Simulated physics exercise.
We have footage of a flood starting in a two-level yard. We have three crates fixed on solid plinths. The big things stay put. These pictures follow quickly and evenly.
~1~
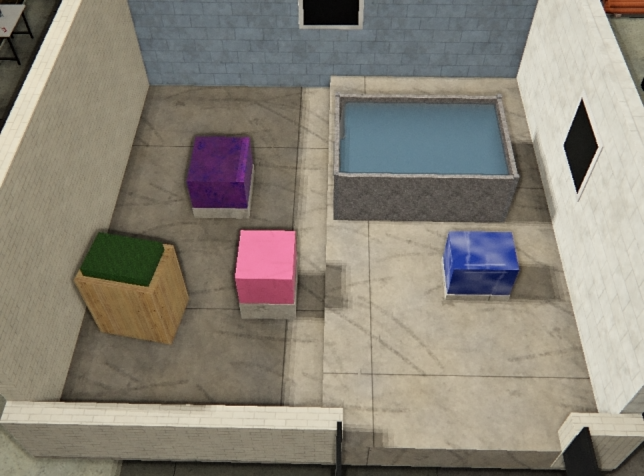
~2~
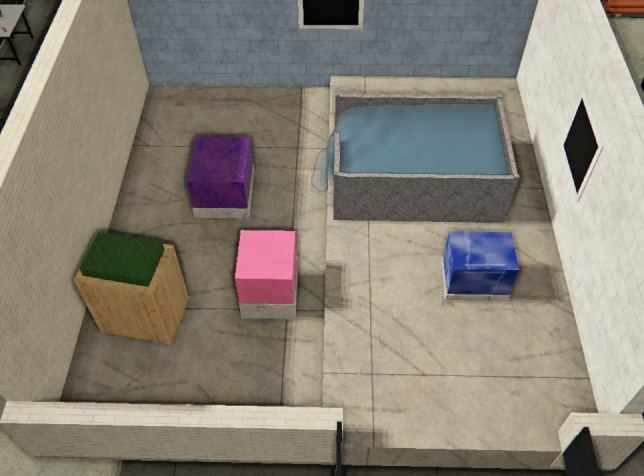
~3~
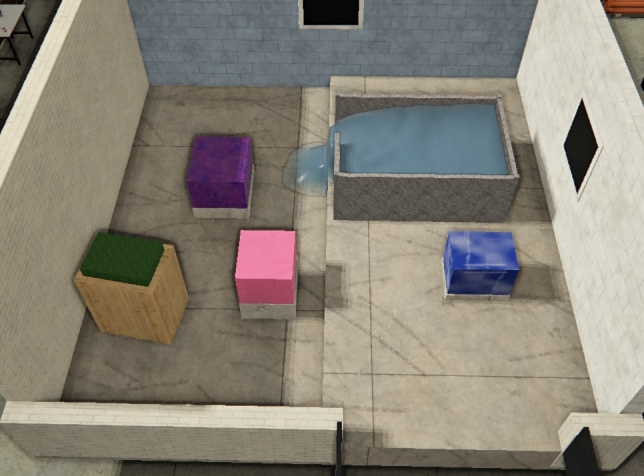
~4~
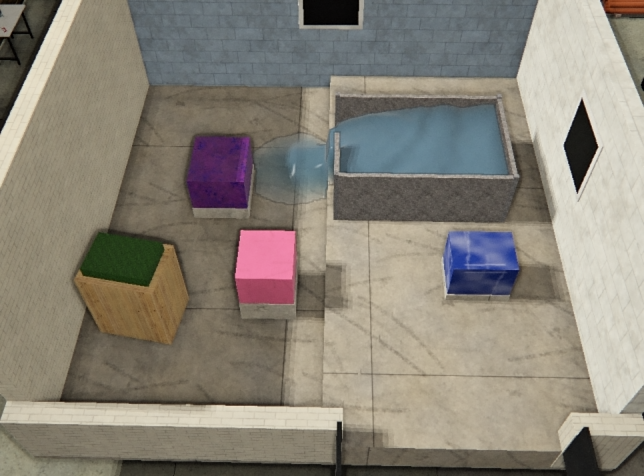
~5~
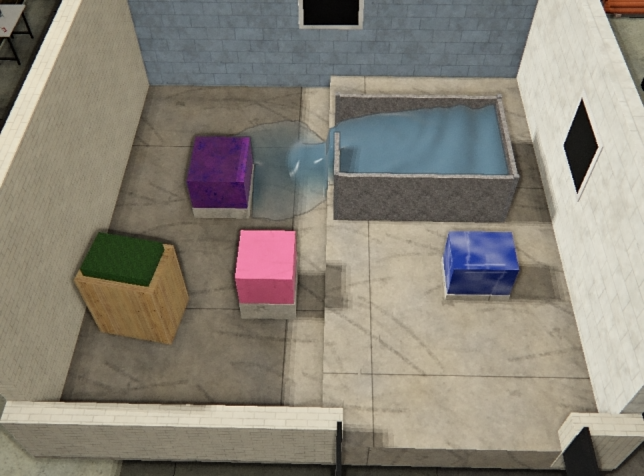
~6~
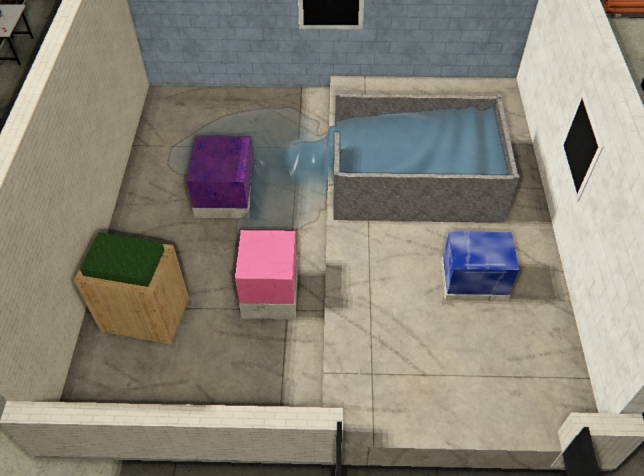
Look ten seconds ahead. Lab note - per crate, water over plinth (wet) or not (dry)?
At the end, purple crate: Not safe, blue crate: Safe, pink crate: Safe.
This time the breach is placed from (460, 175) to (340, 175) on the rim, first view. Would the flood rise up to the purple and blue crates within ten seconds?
Then: The purple crate stays dry, the blue crate is wetted.
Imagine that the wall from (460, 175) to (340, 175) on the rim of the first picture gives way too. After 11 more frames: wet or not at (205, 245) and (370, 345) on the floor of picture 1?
First spot inundated, second spot inundated.
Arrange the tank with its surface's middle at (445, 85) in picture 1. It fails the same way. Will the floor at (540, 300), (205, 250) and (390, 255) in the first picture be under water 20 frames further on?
First unwetted; next drenched; last unwetted.
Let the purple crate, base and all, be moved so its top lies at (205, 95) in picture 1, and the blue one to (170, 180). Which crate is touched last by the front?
Answer: The one in pink.
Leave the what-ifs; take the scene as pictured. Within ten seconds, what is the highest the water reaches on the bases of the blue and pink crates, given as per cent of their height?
Roughly 0 and 70 per cent respectively.
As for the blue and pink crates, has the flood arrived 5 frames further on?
My answer: Blue stays dry and pink got wet.
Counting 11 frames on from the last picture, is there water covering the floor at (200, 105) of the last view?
Lab note: Spot reads soaked.
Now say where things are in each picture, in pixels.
The open tank at (421, 138) is whole and still, in the first frame.
The front is at (334, 138), out from the gap at (339, 146), in the second frame.
Water pours out at (339, 147) and has run to (289, 183), in the third frame.
The front is at a hidden place, out from the gap at (339, 148), in the fourth frame.
The front is at a hidden place, out from the gap at (339, 148), in the fifth frame.
Water pours out at (339, 147) and has run to (178, 147), in the sixth frame.
A moment on, water covers 25 % of the floor; the purple crate water round its plinth, the blue crate not reached, the pink crate water round its plinth.
Next, water covers 35 % of the floor; the purple crate water round its plinth, the blue crate not reached, the pink crate water round its plinth.
Then, water covers 50 % of the floor; the purple crate water round its plinth, the blue crate not reached, the pink crate water round its plinth.
Later, water covers 55 % of the floor; the purple crate water round its plinth, the blue crate not reached, the pink crate water round its plinth.
In the end, water covers 55 % of the floor; the purple crate was topped, the blue crate stayed above the water, the pink crate stayed above the water.
